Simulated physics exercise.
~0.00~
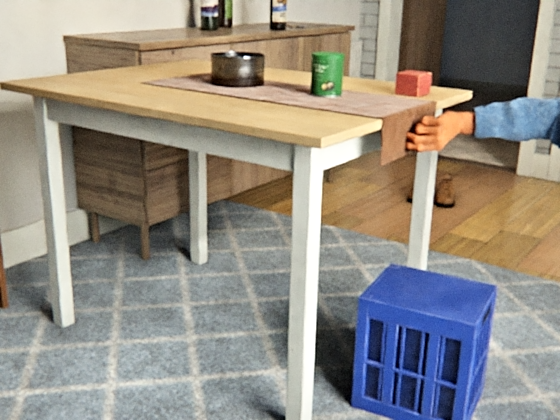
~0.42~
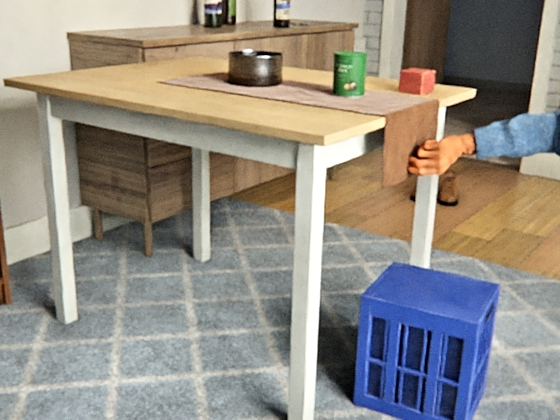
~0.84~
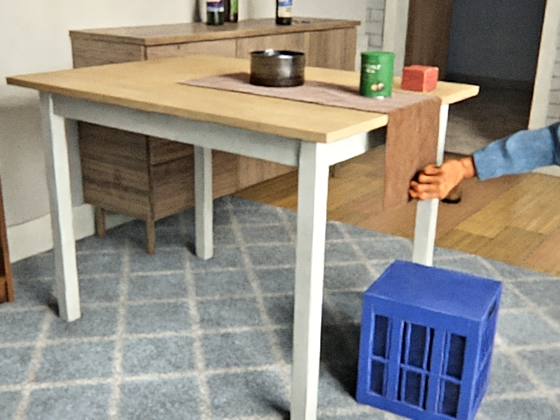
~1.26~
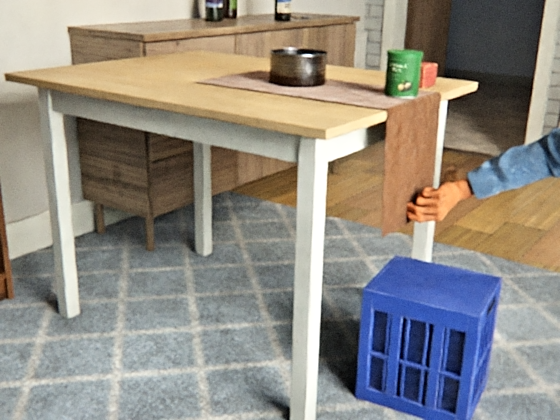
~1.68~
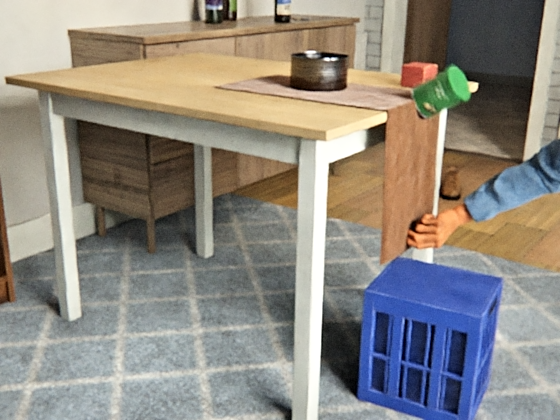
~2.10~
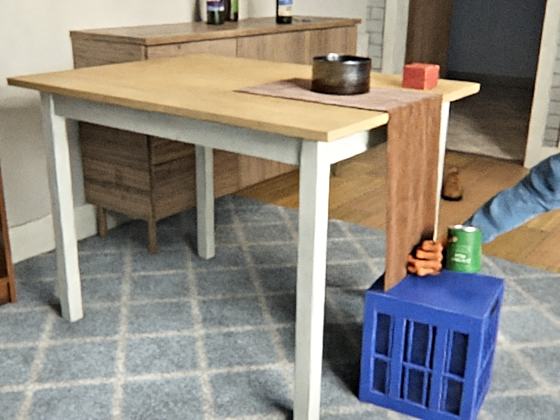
The video shows a hand pulling a brown tablecloth down over the right end of a table, carrying a pot and a green tin along. The tin tips off the edge and drops toward the blue crate, while the pot and red block remain on the table.
